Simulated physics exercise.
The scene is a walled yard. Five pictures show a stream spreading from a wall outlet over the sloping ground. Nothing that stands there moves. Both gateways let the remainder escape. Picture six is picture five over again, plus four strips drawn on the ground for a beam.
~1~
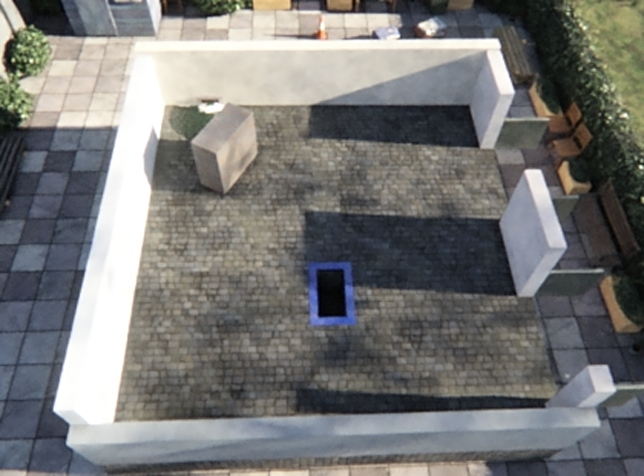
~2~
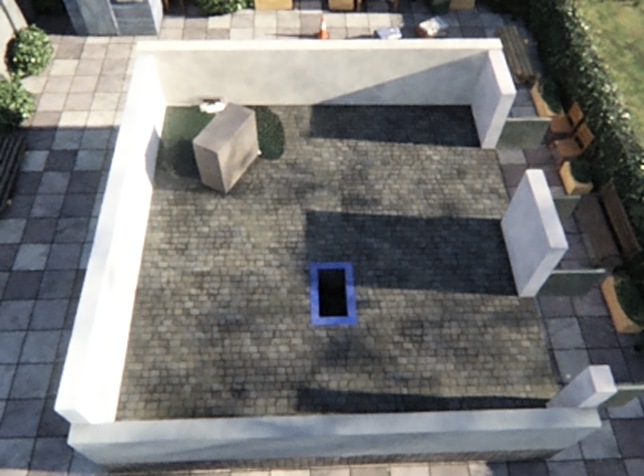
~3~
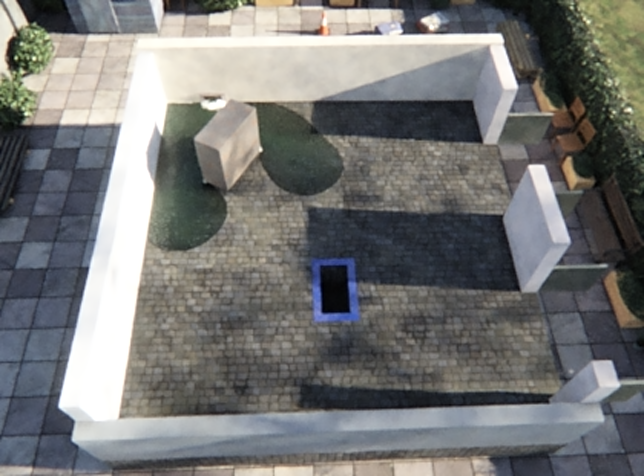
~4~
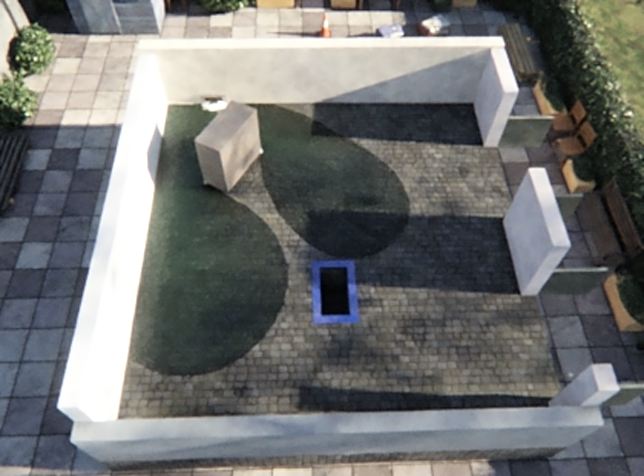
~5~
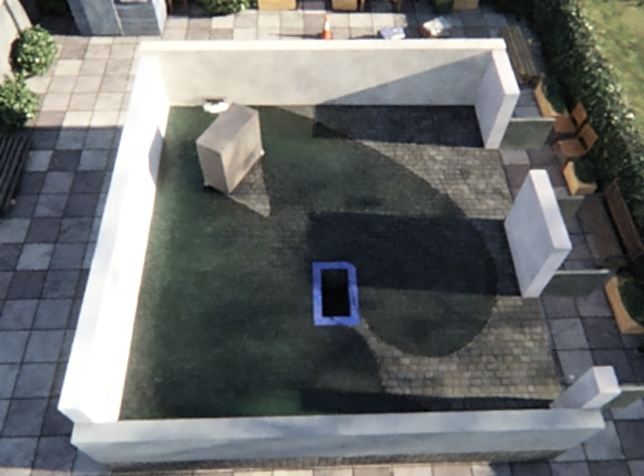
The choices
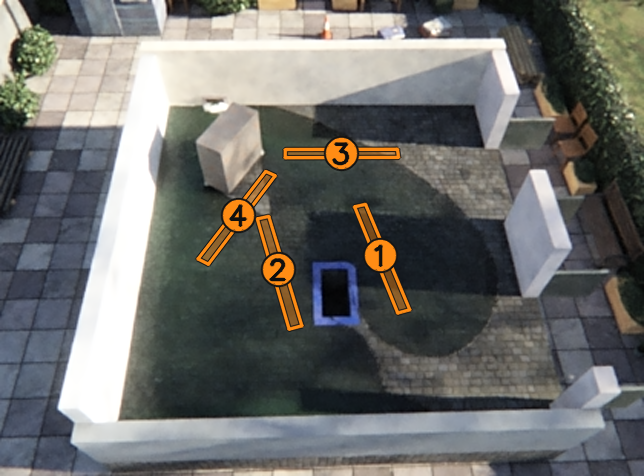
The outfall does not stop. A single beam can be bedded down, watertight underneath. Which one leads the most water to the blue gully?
1 works best here.
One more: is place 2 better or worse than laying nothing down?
Place 2 is worse.
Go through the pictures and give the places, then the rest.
The first frame shows outfall at (211, 101); blue gully at (331, 293); open gate at (531, 347); open gate at (489, 184); front seen at (189, 136), 3 % of the ground wet; blue gully still dry.
The second frame shows front seen at (182, 173), 8 % of the ground wet; blue gully still dry.
The third frame shows front seen at (197, 244), 17 % of the ground wet; blue gully still dry.
The fourth frame shows front seen at (218, 365), 37 % of the ground wet; blue gully still dry.
The fifth frame shows front seen at (471, 331), 63 % of the ground wet; blue gully taking water.
On the marked copy, 1 from (360, 205) to (403, 311); 2 from (263, 217) to (295, 327); 3 from (285, 153) to (398, 153); 4 from (203, 261) to (270, 173).
With 1, about 13 % of the stream goes into the blue gully, about 86 % out by the gates.
With 2, about 6 % of the stream goes into the blue gully, about 94 % out by the gates.
With 3, about 10 % of the stream goes into the blue gully, about 90 % out by the gates.
With 4, about 6 % of the stream goes into the blue gully, about 94 % out by the gates.
